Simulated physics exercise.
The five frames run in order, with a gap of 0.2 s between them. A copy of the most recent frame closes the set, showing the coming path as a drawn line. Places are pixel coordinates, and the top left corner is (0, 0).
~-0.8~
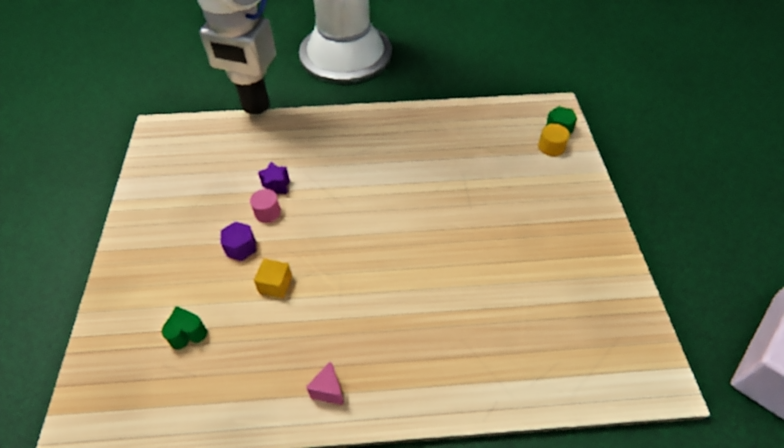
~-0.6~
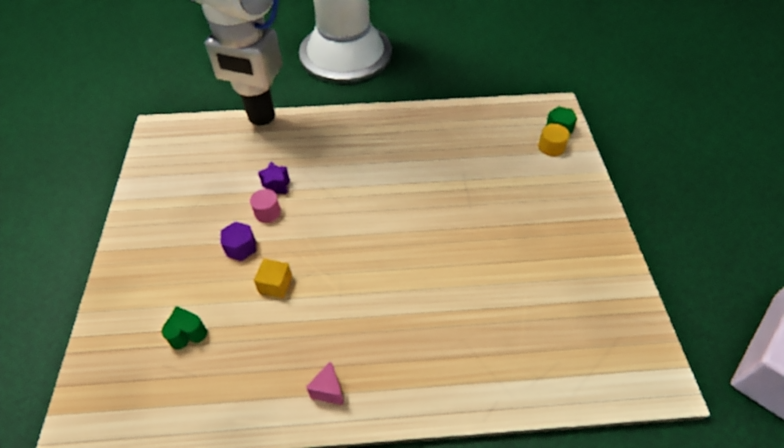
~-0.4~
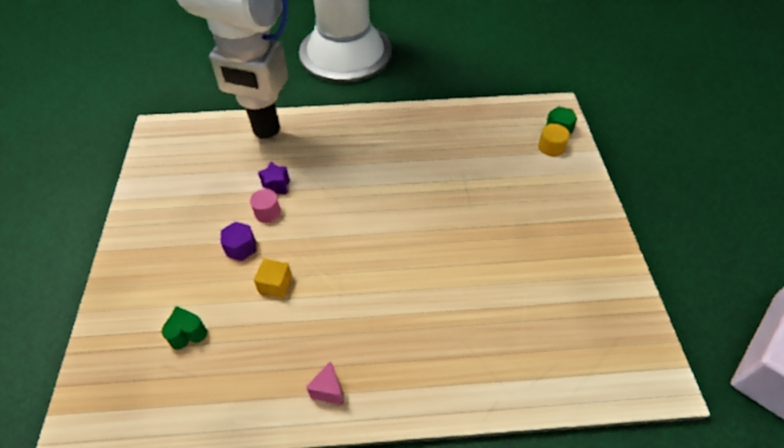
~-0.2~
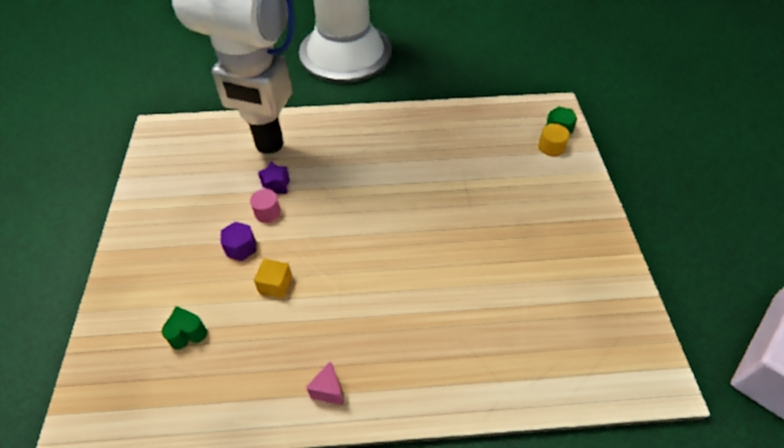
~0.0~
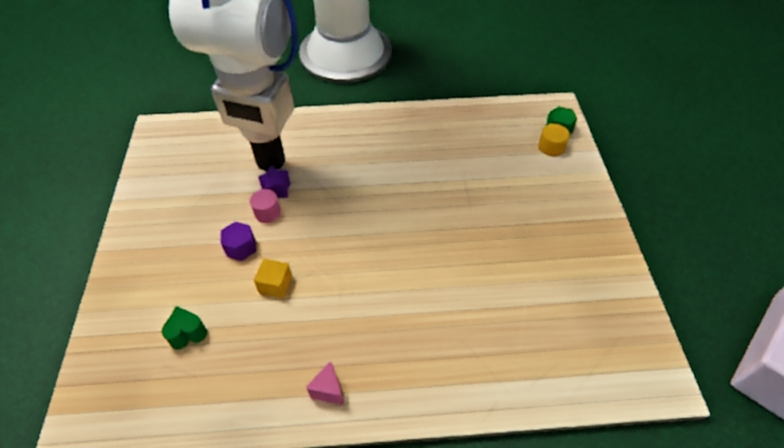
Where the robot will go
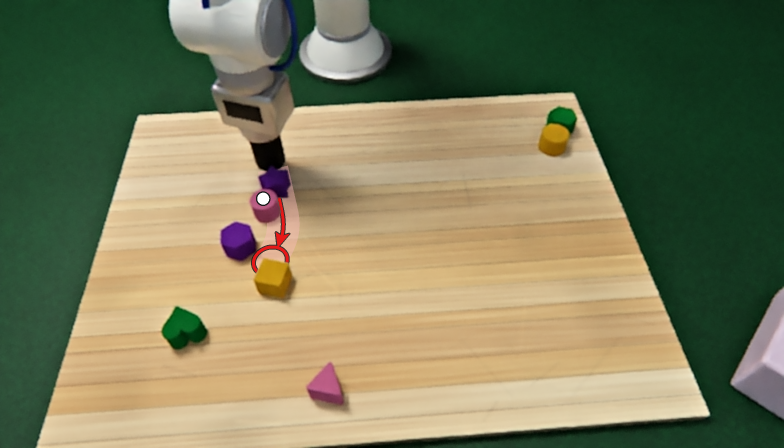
At the start, a robot arm with a dark tip hovers at the upper left edge of a wooden board scattered with small coloured blocks. The tip moves steadily down and slightly right until it meets the purple star, nudging it slightly toward the pink round block, while the other blocks stay still.
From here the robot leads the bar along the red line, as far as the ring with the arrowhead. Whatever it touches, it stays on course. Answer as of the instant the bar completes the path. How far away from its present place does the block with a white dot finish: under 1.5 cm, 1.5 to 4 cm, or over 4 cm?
Long, over 4 cm.
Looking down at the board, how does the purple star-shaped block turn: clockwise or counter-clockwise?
The block turns counter-clockwise.
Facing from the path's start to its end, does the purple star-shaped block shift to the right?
Answer: No.
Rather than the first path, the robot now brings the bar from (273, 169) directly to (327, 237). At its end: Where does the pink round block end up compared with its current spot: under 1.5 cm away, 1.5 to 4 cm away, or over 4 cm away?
Once the path is done, the pink round block lies 1.5 to 4 cm from its present place.
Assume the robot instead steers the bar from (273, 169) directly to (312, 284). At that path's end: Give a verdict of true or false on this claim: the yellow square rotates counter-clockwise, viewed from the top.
This is false.
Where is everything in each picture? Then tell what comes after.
The first picture shows lower end of the bar at (256, 106), tops of blocks, purple six-sided block at (235, 234), pink round block at (263, 199), yellow square at (271, 272), purple star-shaped block at (273, 172).
The second picture shows bar at (262, 117), blocks as before.
The third picture shows bar at (267, 130), blocks as before.
The fourth picture shows bar at (270, 145), blocks as before.
The fifth picture shows bar at (271, 162), purple six-sided block at (235, 234), pink round block at (263, 199), yellow square at (271, 272), purple star-shaped block at (273, 177).
The drawn path runs from (273, 169) through (279, 197) and (283, 227) to (270, 261); the dot is on the pink round block.
On the path given first. One third of the way, bar at (277, 190); pink round block at (261, 218); purple star-shaped block at (285, 206).
Two thirds of the way, bar at (281, 221); purple six-sided block at (225, 242), turned 25° clockwise; pink round block at (257, 234); purple star-shaped block at (295, 232).
At the end, bar at (268, 254); purple six-sided block at (212, 247), turned 70° clockwise; pink round block at (236, 262); yellow square at (271, 275); purple star-shaped block at (299, 246), turned 30° anticlockwise.
